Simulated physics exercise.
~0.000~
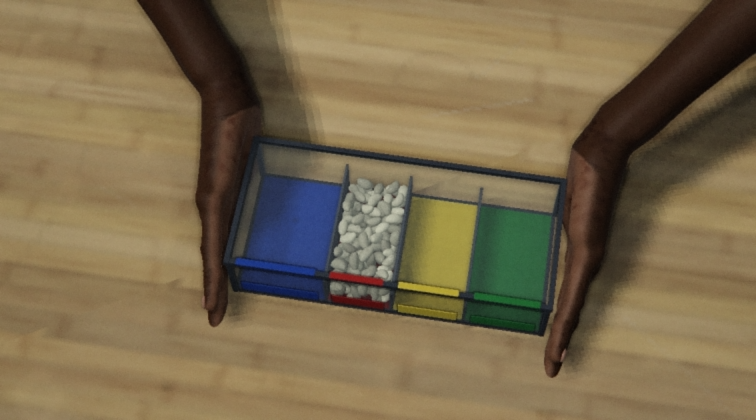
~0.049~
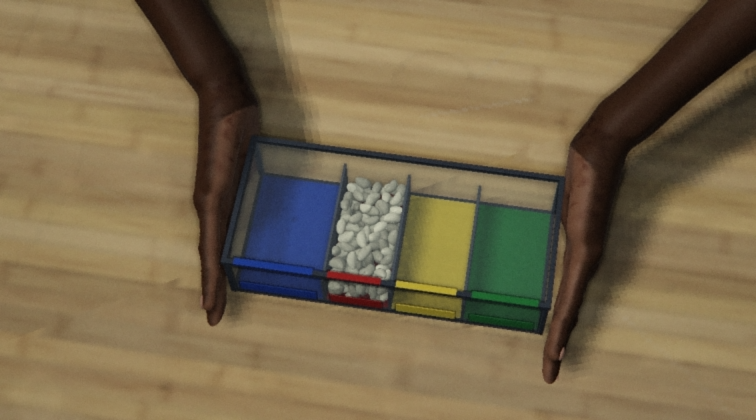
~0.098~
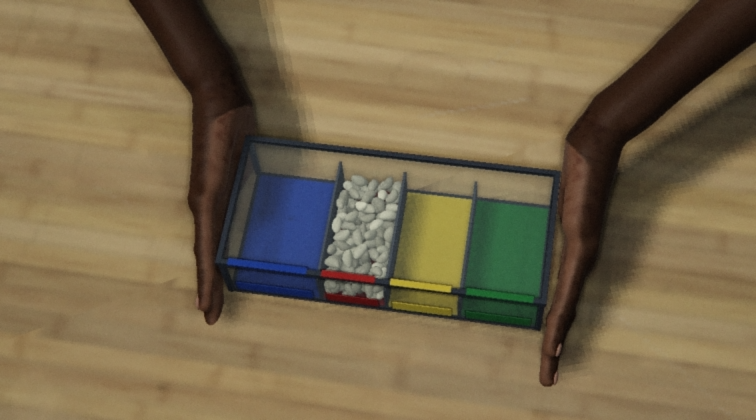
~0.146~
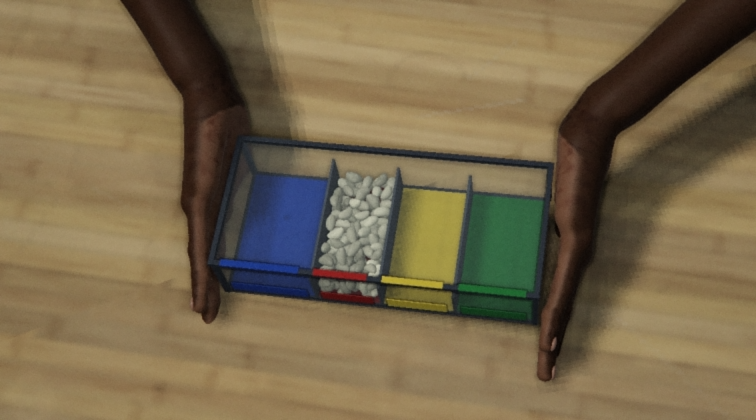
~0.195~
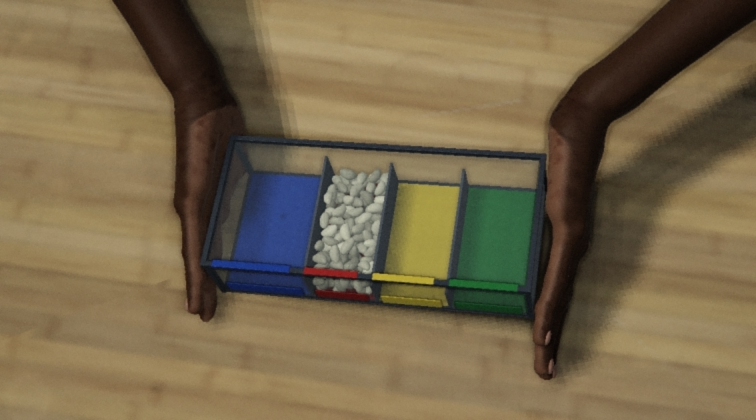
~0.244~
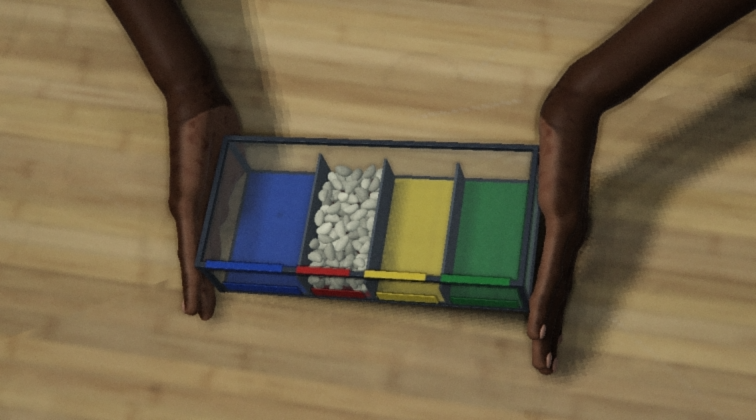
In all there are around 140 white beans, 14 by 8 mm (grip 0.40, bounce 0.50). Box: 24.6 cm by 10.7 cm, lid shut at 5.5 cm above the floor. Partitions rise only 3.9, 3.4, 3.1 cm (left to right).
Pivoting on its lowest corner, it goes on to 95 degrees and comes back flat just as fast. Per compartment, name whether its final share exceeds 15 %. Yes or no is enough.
Red, yes; blue, yes; green, no; yellow, no.
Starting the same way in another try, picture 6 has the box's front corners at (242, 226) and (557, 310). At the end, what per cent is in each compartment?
The compartments end with red 30 per cent, blue 0 per cent, green 70 per cent and yellow 0 per cent.
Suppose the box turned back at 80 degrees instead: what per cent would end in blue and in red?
You'd find blue with 20 % and red with 80 %.
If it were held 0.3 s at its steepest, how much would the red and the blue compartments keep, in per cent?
In per cent: Red 65; blue 35.
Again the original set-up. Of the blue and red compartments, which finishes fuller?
Red comes out ahead.
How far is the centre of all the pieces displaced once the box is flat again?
Net shift: Approx. 3.5 cm.
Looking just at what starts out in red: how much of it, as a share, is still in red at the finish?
60 %.
After 1.47 s, tilt 95 degrees; red 85 %, blue 15 %.
Then, at 2.29 s, tilt 44 degrees; red 65 %, blue 35 %.
After 3.13 s, tilt 0 degrees; red 65 %, blue 35 %.
By 3.6 s all is still; red 65 %, blue 35 %, green 0 %, yellow 0 %.
